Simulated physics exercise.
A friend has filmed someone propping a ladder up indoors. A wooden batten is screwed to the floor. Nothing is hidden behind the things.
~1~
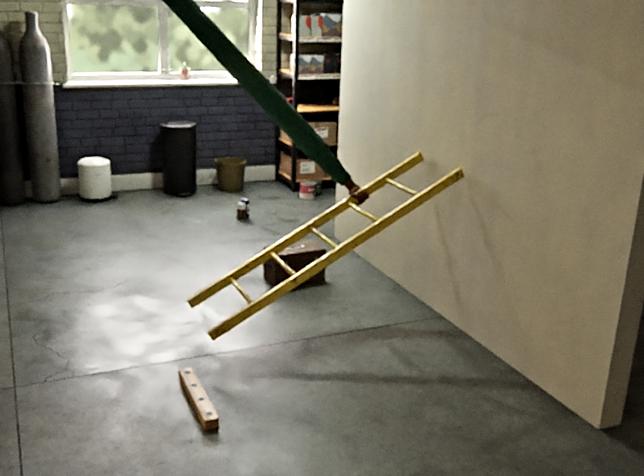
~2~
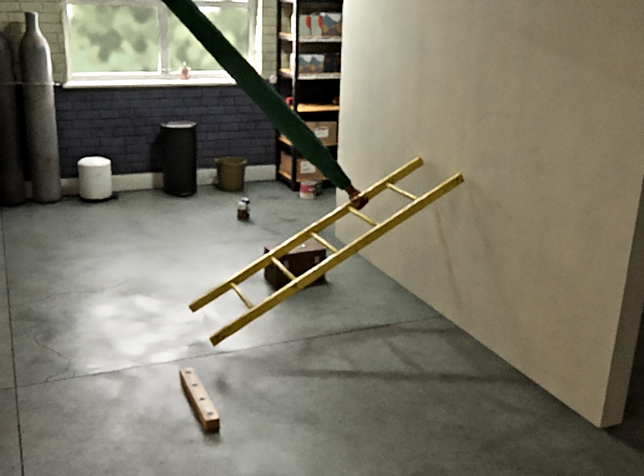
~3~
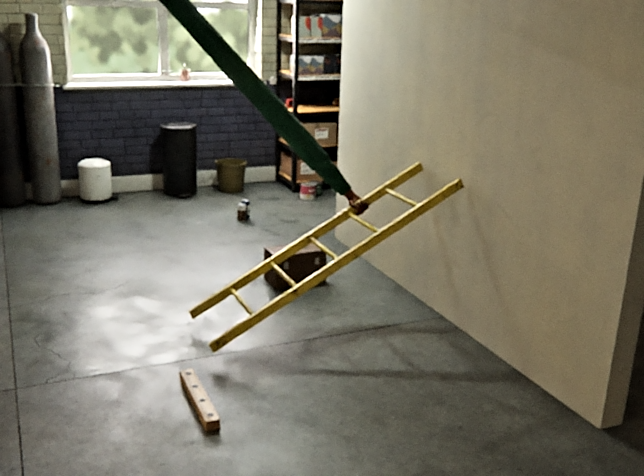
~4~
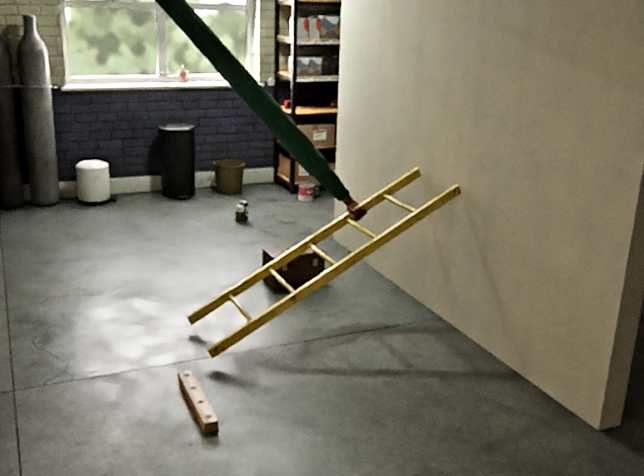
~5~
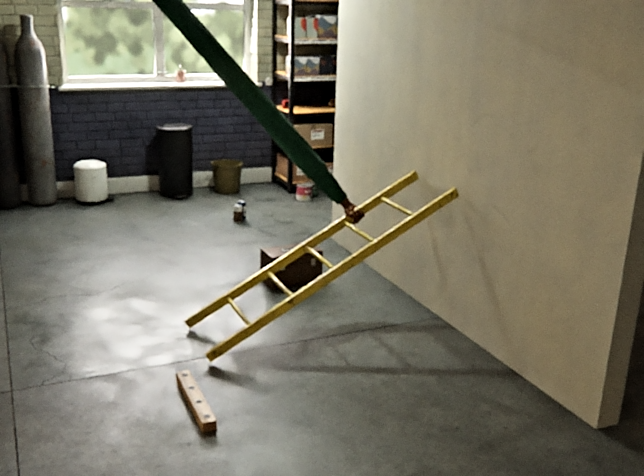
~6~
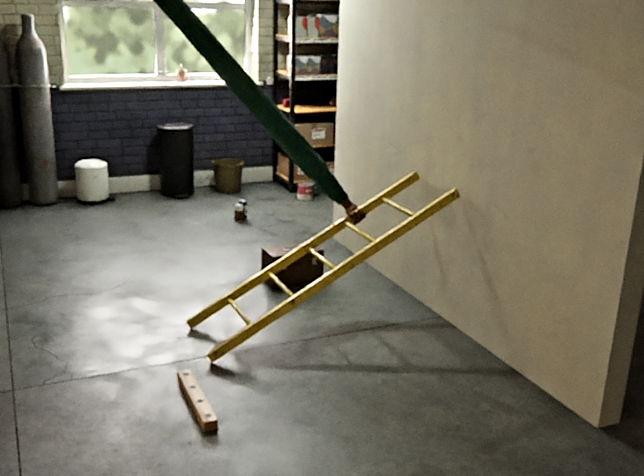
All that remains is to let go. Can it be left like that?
In the end the yellow ladder slips down.
Then, 0.28 s on from there, yellow ladder turned 11° from its first pose near (312, 284).
Then, 0.42 s on from there, yellow ladder turned 28° from its first pose near (302, 326).
In the end, the yellow ladder gives way at the feet, near (302, 324); the other things unmoved.
